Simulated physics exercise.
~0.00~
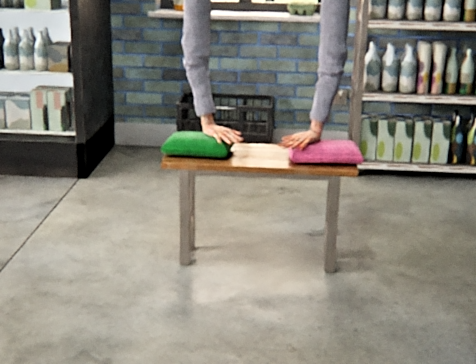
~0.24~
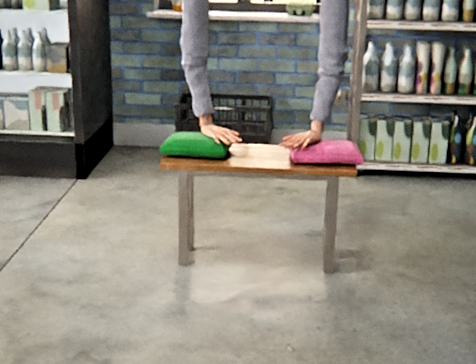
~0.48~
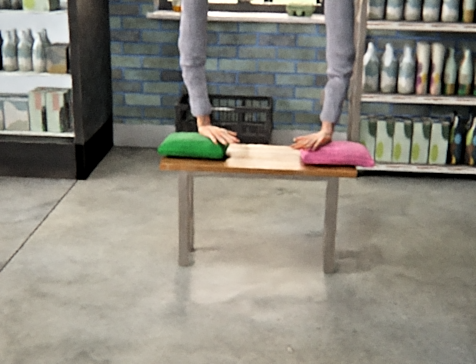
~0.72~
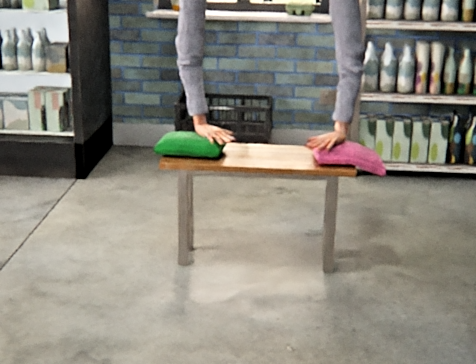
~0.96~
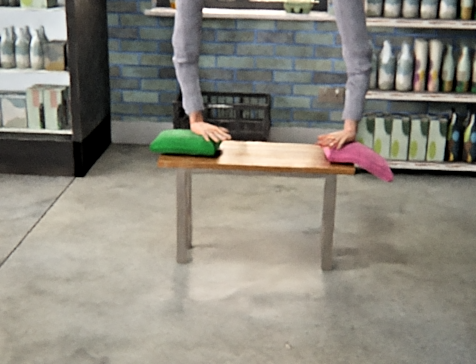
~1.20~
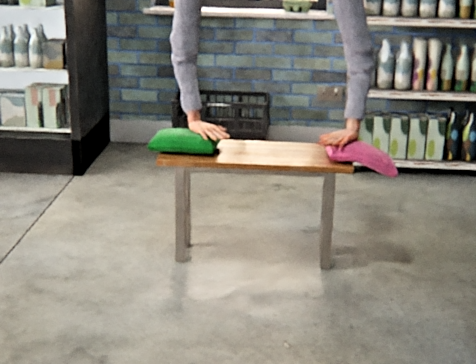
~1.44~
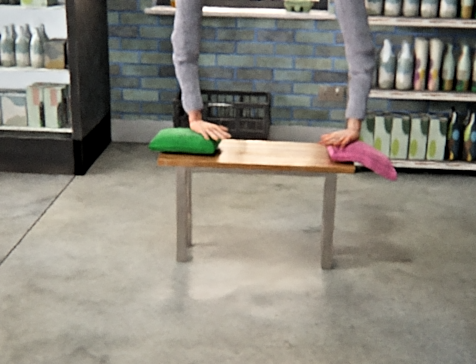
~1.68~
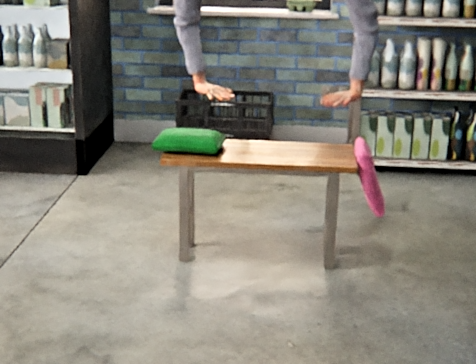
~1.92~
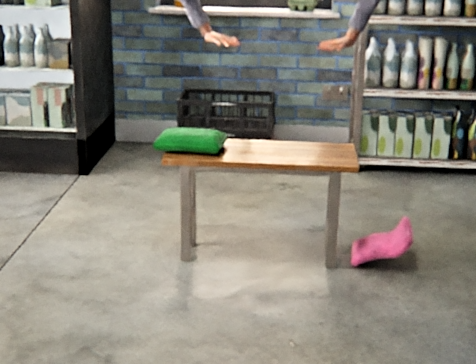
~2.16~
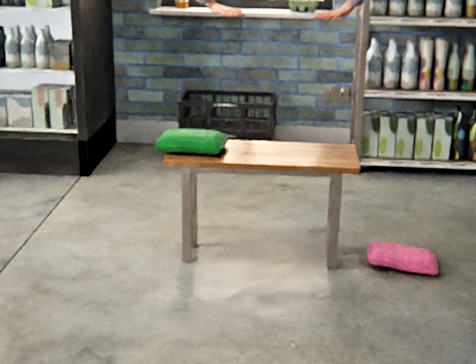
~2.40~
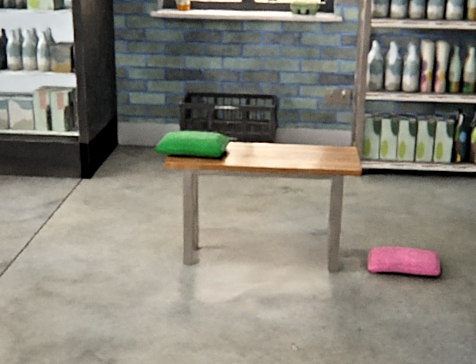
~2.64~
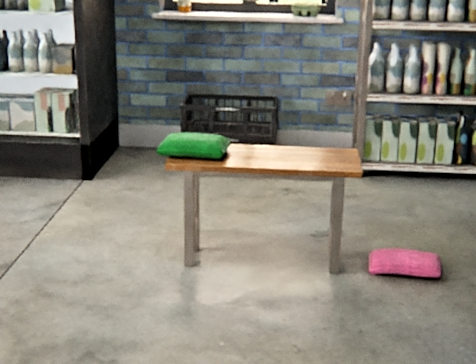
Hands slide two sacks apart on a table; the pink falls right, the green stays.
